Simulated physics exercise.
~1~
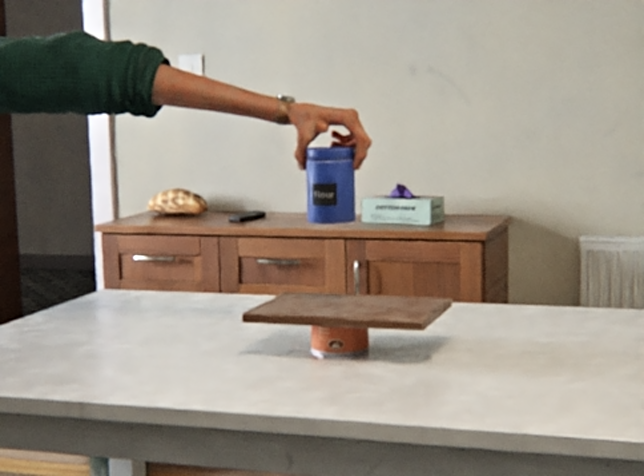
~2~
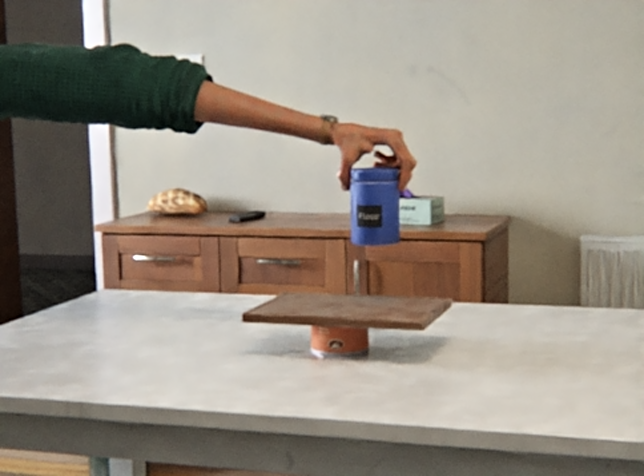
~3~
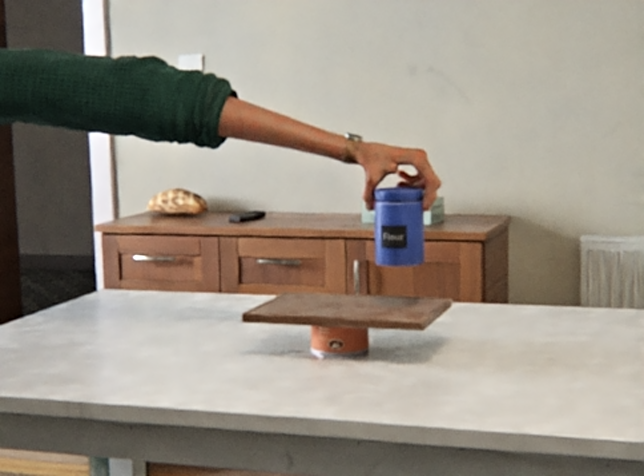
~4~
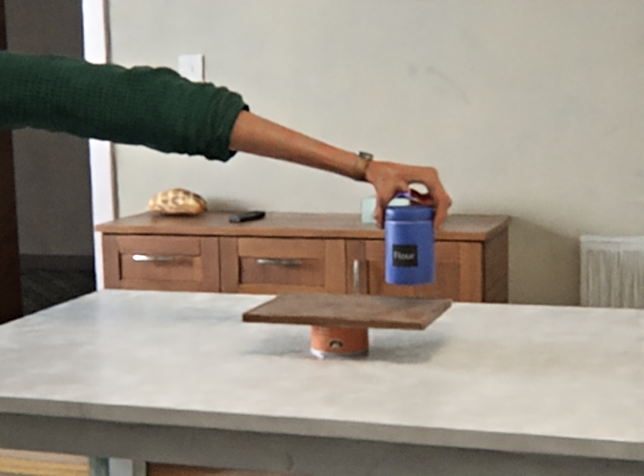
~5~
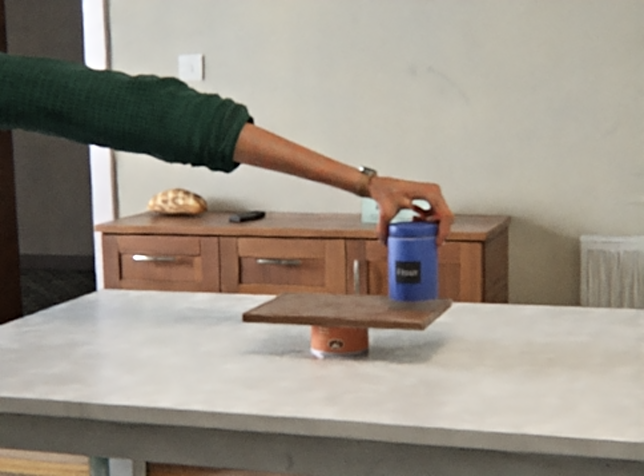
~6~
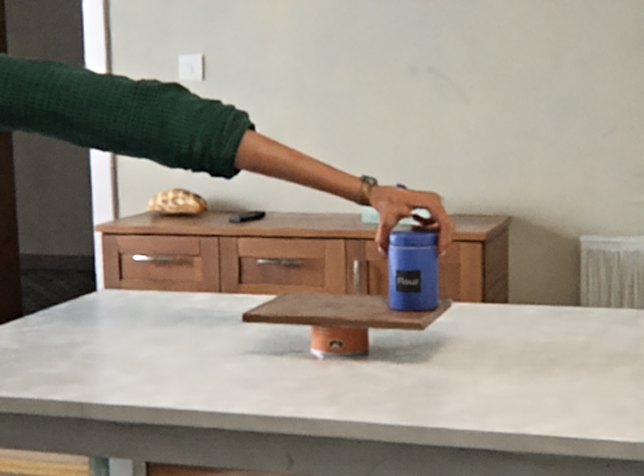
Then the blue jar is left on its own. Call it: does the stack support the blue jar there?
No, it does not.
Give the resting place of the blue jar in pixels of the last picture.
About (496, 330).
Then, 0.30 s on from there, blue jar now fallen; brown lid turned 30° from how it was put.
Then, 0.40 s on from there, brown lid turned 26° from how it was put.
Then, 0.50 s on from there, brown lid turned 13° from how it was put.
Then, 1.00 s on from there, things are still on the move.
In the end, fallen, blue jar; the other 2 unmoved. At the end, from the last picture's camera, blue jar near (496, 330). The stack loses its balance.
